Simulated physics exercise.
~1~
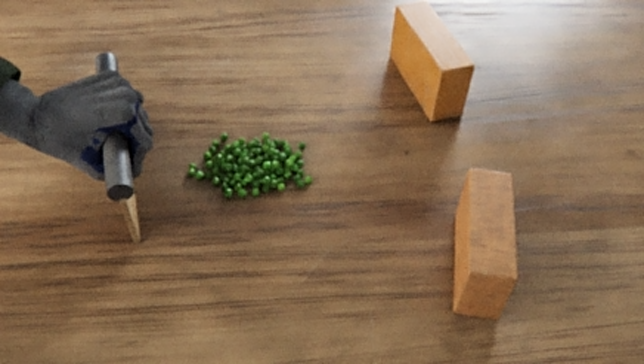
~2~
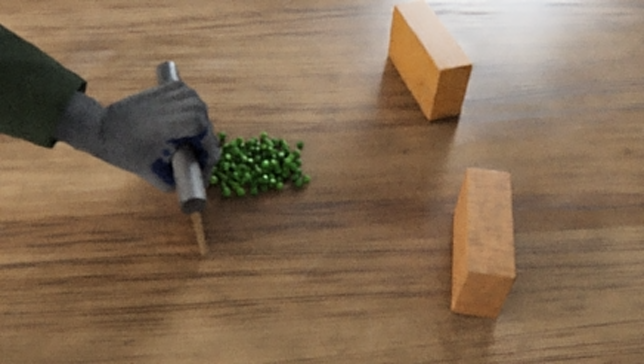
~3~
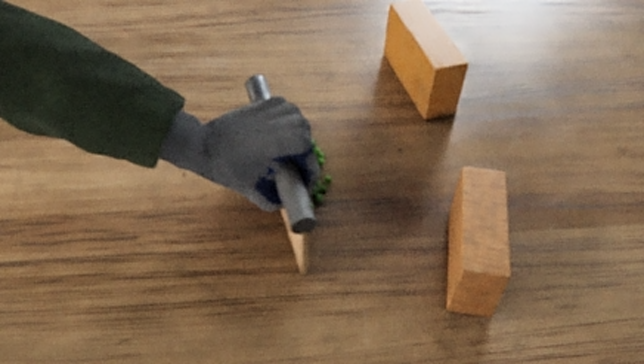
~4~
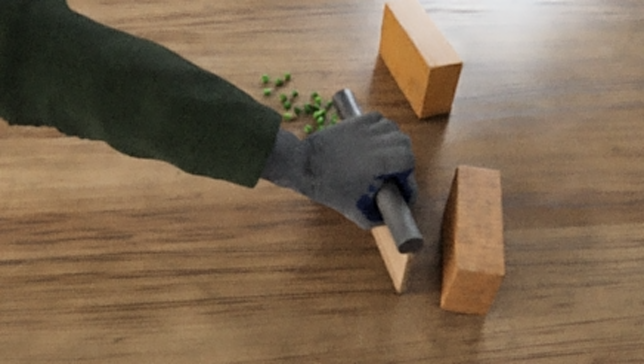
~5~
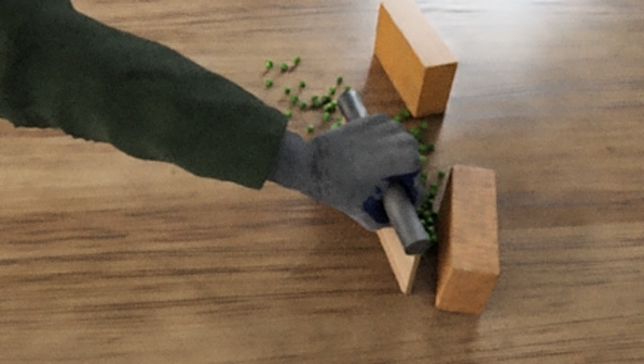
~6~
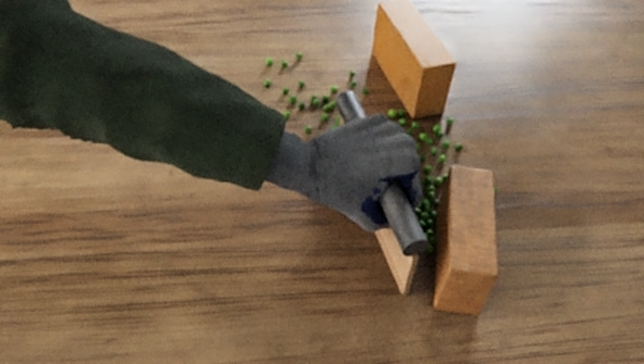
On a wooden tabletop, a gray-gloved hand pushes a scraper rightward through a pile of green peas, sweeping most toward two wooden blocks and leaving some behind, then stops with peas gathered before the blocks and a few in the gap between them.
